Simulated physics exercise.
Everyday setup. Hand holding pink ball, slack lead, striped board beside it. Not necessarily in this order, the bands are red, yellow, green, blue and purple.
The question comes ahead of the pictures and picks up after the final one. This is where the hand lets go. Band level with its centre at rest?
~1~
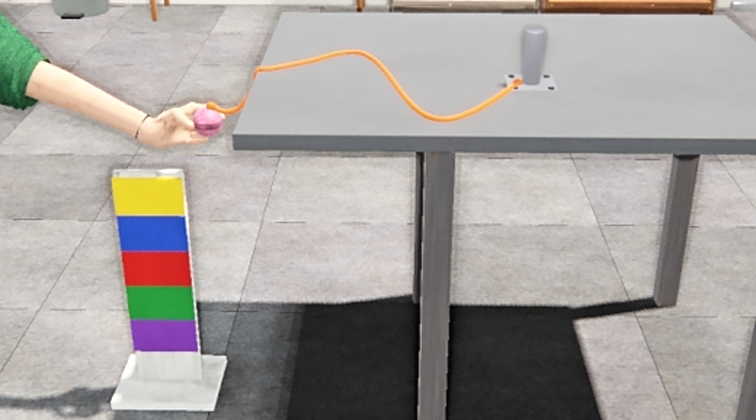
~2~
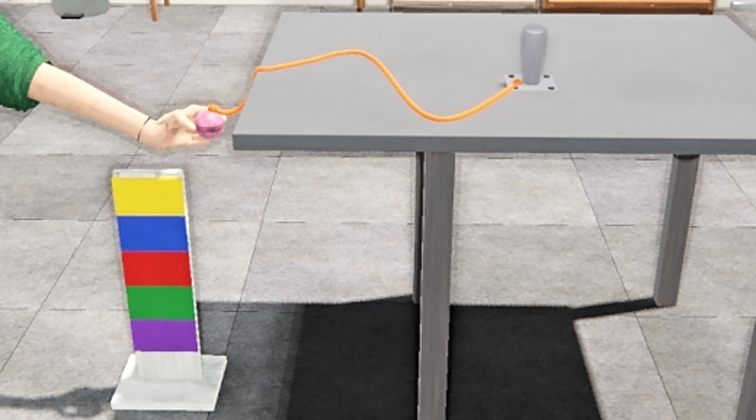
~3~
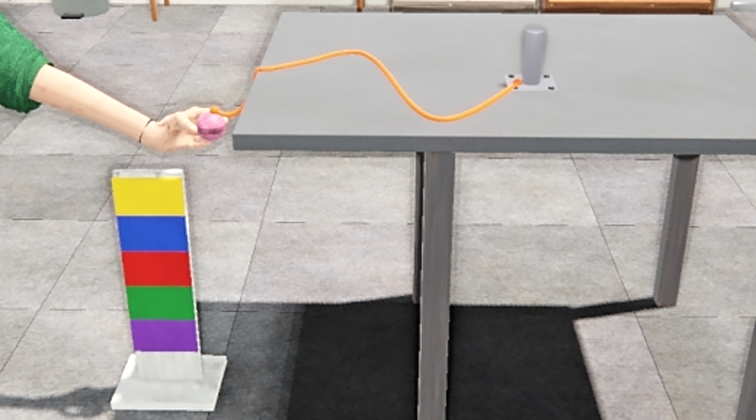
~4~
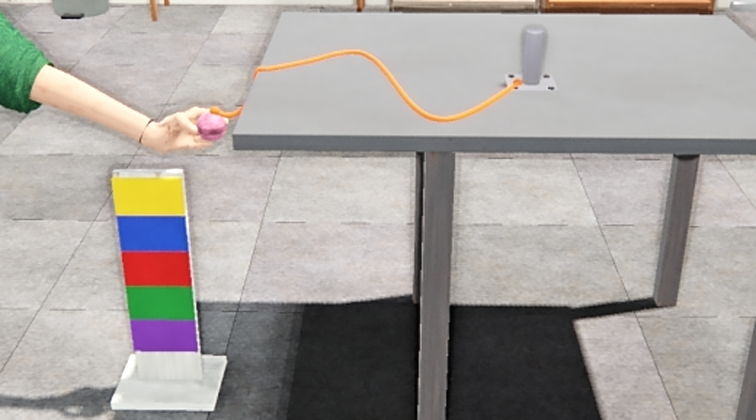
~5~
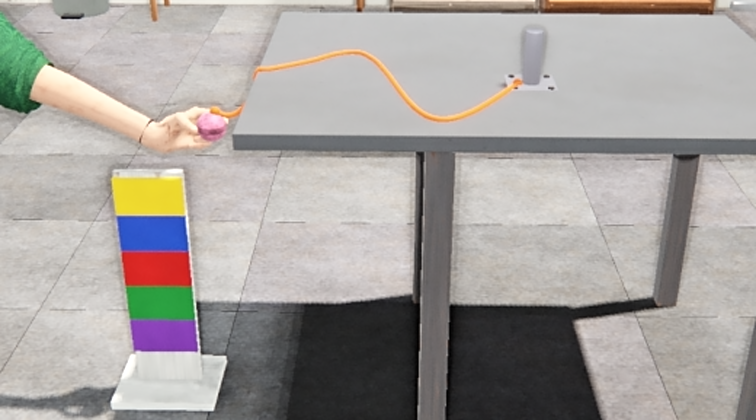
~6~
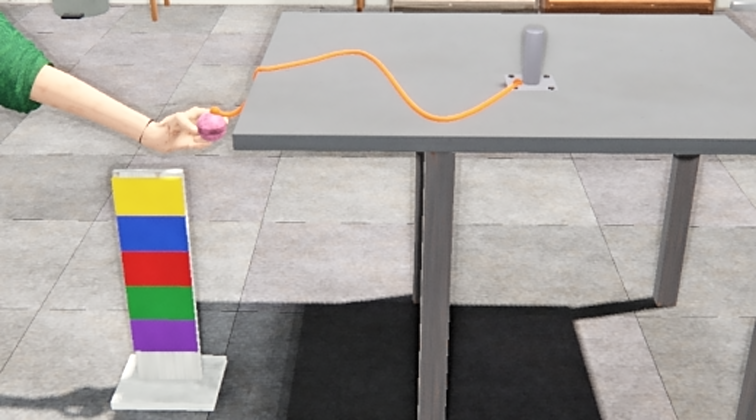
Purple.
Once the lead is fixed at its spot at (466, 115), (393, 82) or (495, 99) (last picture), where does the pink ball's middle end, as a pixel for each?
First try (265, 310), second try (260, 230), third try (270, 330).
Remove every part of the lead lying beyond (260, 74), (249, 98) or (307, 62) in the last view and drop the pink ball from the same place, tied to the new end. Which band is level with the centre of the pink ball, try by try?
Results, first to last: Red; green; blue.
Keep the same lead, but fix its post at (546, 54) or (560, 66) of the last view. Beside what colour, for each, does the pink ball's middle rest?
Answer, in order: Green, green.
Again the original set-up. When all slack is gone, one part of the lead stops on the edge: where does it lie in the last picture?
It lies at about (389, 77).
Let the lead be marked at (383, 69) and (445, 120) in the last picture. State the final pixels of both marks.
At (252, 119) for the first, at (384, 84) for the second.
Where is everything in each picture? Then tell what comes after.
Pink ball (208, 122); yellow (148, 198); blue (152, 235); red (156, 270); green (160, 304); purple (164, 337), in the first frame.
Pink ball (210, 125); lead through (497, 98) (426, 116) (394, 84) (364, 55) (285, 67), in the second frame.
Pink ball (211, 126), in the third frame.
Pink ball (211, 127); lead through (497, 98) (426, 116) (394, 84) (364, 55) (285, 67), in the fourth frame.
Pink ball (211, 127), in the fifth frame.
Pink ball (211, 127); lead through (497, 98) (426, 116) (394, 84) (364, 55) (285, 67), in the sixth frame.
Early on, ball near (258, 325); level with purple.
Midway, ball near (269, 360); level with purple.
Finally, ball near (272, 356); level with purple. At purple.
